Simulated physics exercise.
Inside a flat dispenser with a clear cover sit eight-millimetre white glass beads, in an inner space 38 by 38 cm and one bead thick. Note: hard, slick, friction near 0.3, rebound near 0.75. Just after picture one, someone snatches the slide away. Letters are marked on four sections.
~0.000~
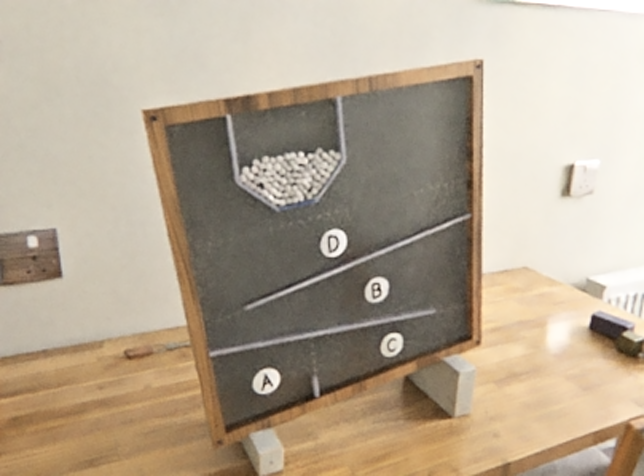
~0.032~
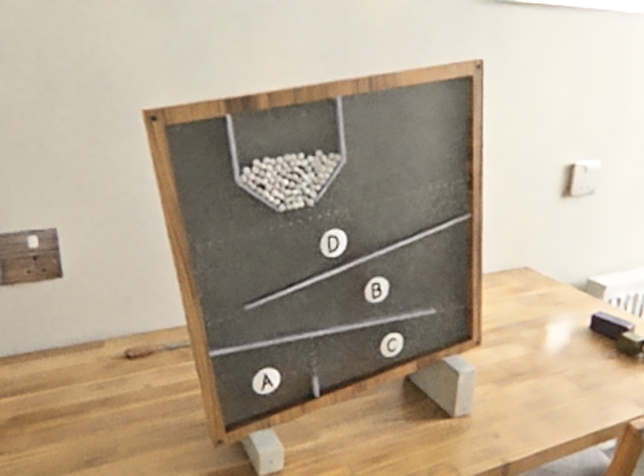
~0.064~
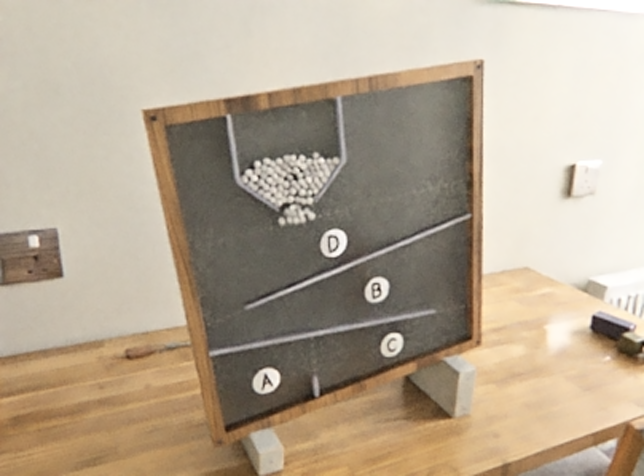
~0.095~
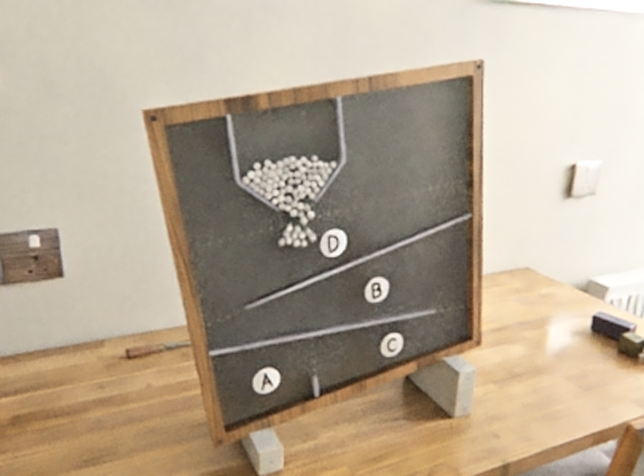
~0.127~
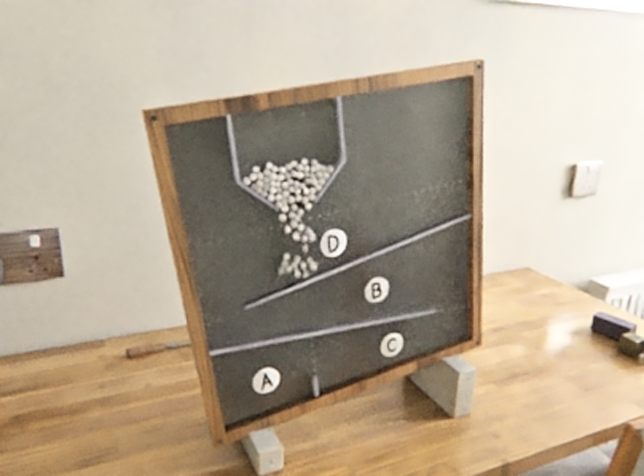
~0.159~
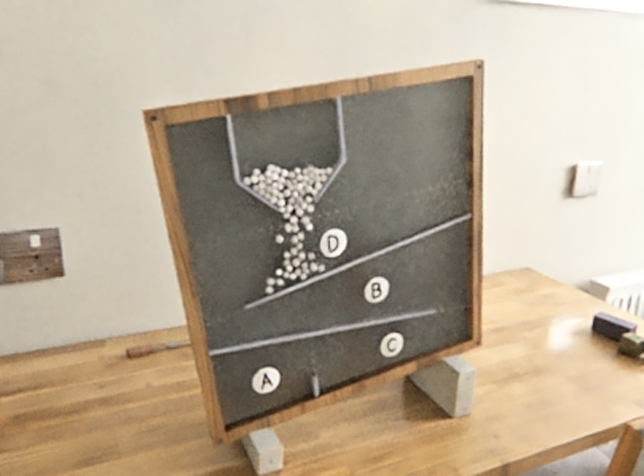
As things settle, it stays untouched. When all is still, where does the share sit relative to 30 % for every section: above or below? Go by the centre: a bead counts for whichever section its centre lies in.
A: Below it. B: Above it. C: Below it. D: Below it.
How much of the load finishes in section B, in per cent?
I'd put it at about 95 per cent.
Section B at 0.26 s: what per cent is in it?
About 5 %.
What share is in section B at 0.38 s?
Roughly 20 per cent.
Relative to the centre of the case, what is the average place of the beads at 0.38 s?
Offset approx. 9 cm left, 3 cm below.
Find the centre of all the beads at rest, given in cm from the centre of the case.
Some 10 cm left and 9 cm below.
After 0.26 s, the beads' middle is 8 cm left of and 2 cm above the centre; B 5 %, D 60 %.
After 0.38 s, the beads' middle is 9 cm left of and 3 cm below the centre; B 20 %, D 75 %.
After 0.61 s, the beads' middle is 10 cm left of and 6 cm below the centre; B 60 %, D 40 %.
All still by 3.1 s, A 0 %, B 95 %, C 5 %, D 0 %.
